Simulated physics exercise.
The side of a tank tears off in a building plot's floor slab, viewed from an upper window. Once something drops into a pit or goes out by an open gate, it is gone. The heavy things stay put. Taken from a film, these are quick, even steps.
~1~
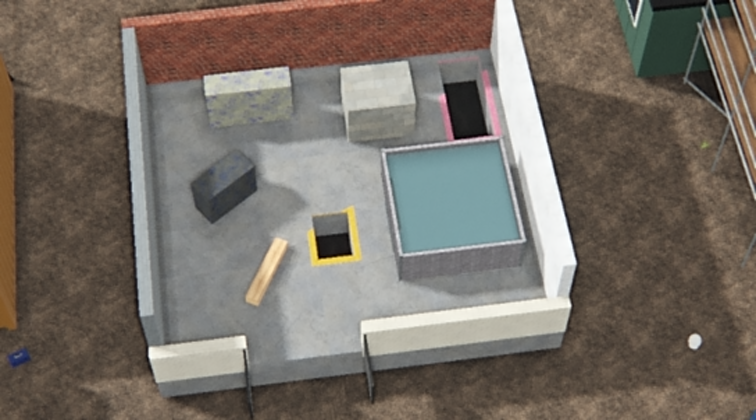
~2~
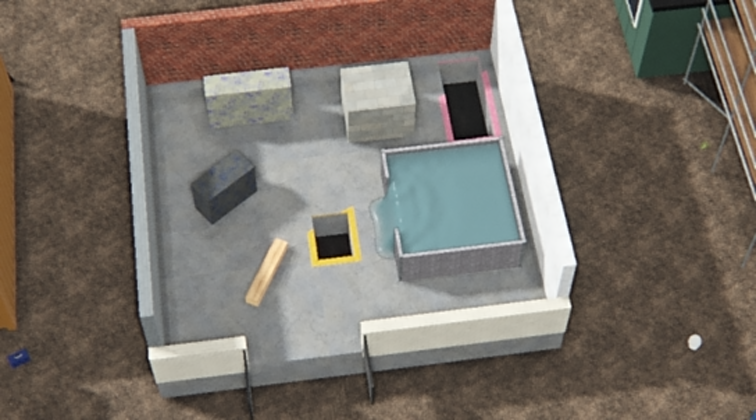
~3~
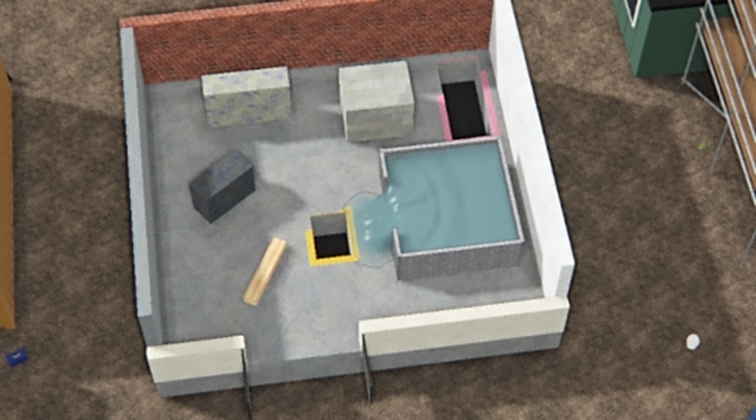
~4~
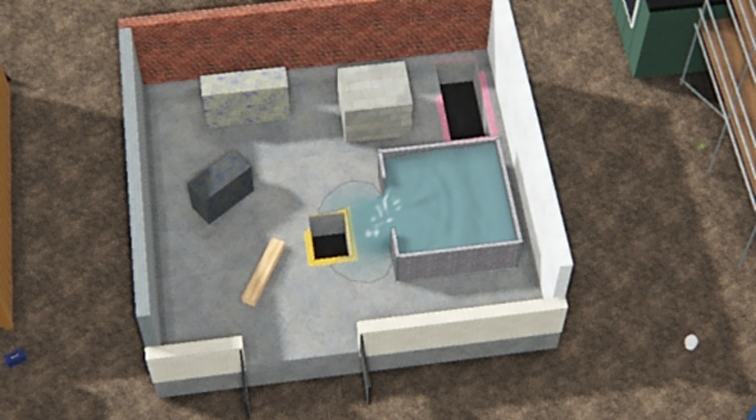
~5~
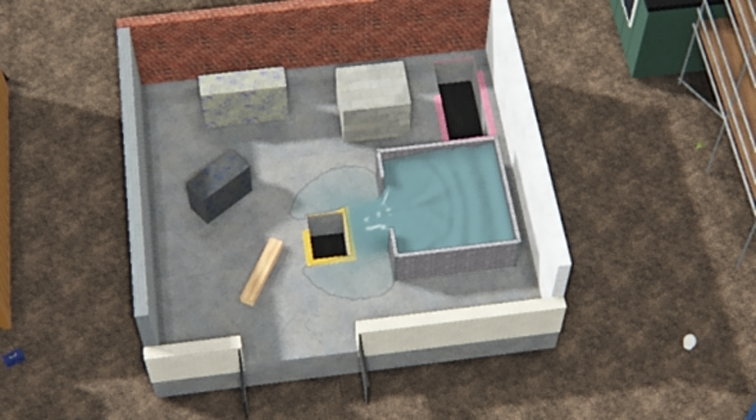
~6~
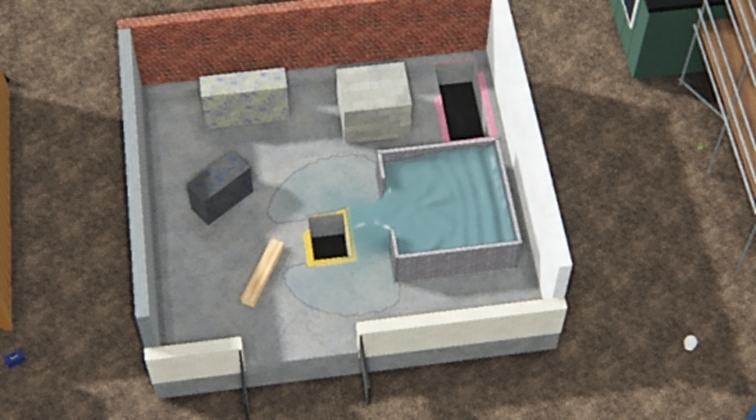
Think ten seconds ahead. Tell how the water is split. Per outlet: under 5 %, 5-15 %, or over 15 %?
One by one: The gate will capture a medium share of five to fifteen per cent; the yellow pit will capture a heavy share beyond fifteen per cent; the pink pit will capture a light share below five per cent.
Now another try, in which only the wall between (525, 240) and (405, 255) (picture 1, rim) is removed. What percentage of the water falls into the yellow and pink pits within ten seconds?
Yellow about 8 %, pink about 12 %.
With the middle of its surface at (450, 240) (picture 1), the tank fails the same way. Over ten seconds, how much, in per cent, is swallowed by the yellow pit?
The yellow pit gets 30 per cent.
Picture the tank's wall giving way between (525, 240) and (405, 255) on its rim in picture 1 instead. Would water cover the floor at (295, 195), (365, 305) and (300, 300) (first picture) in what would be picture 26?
First spot submerged, second spot submerged, third spot submerged.
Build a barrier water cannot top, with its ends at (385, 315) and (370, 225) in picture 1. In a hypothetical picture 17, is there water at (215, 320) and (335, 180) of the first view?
In the listed order, the first spot is spared and the second is swamped.
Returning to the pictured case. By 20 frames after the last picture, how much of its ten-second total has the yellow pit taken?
Something like 65 in a hundred.
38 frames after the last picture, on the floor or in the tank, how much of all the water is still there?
Estimate: Close to 46 %.
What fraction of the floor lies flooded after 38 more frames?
It comes to roughly 55 in a hundred.
A moment on, water covers 25 % of the floor; the gate 0 %, the yellow pit 16 %, the pink pit 0 %.
Next, water covers 35 % of the floor; the gate 1 %, the yellow pit 26 %, the pink pit 0 %.
Then, water covers 40 % of the floor; the gate 2 %, the yellow pit 37 %, the pink pit 0 %.
Later, water covers 55 % of the floor; the gate 4 %, the yellow pit 49 %, the pink pit 0 %.
In the end, water covers 65 % of the floor; the gate 7 %, the yellow pit 58 %, the pink pit 0 %.
